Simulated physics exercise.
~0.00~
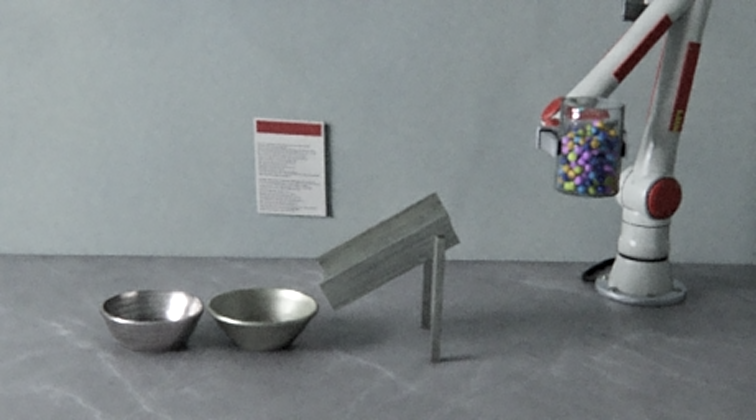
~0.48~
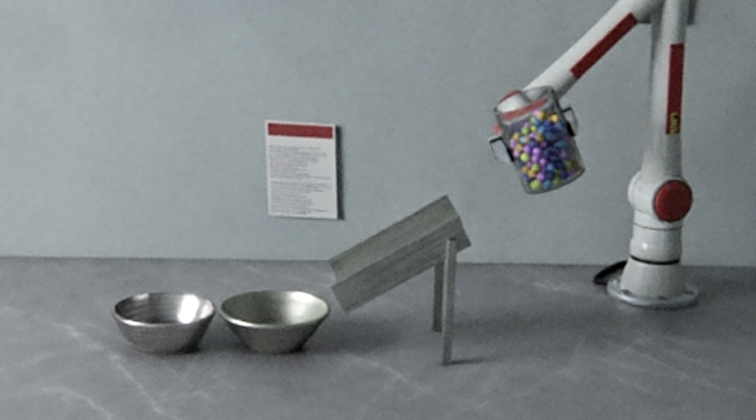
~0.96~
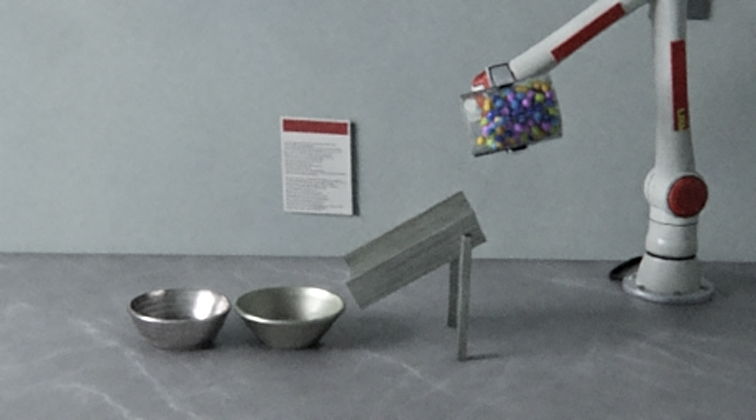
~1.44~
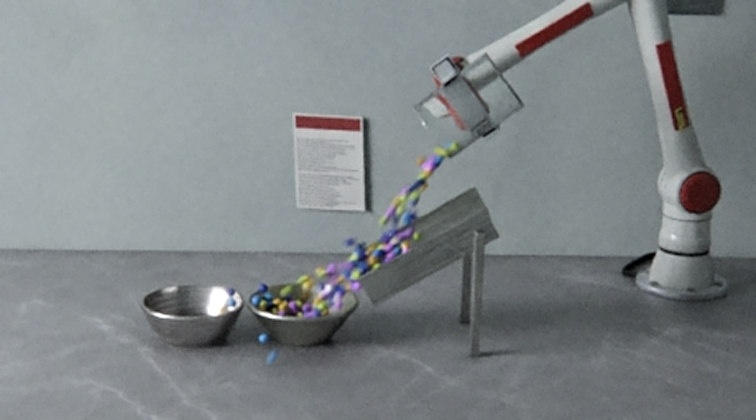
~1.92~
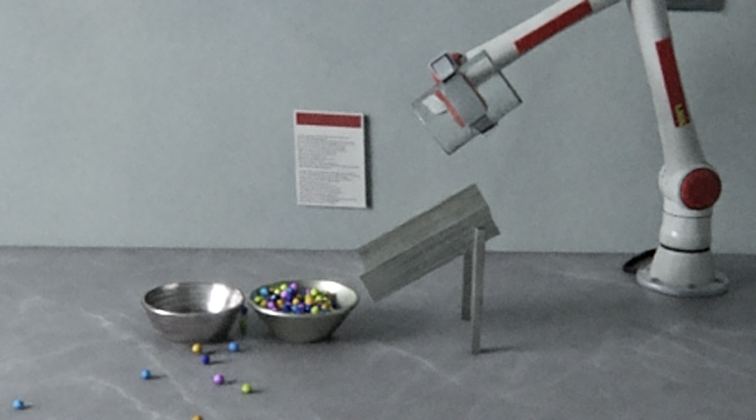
A white and red robot arm holds a clear beaker full of colourful round sweets to the right of a sloping grey chute and two metal bowls. The arm carries the beaker left, leaning it over until it lies on its side above the chute. It then tips the beaker further, and the sweets stream out, slide down the chute and pour into the nearer bowl, with a few bouncing away. At the end the beaker hangs empty and tilted, most sweets sit heaped in the bowl beside the chute, and several lie scattered on the grey surface.
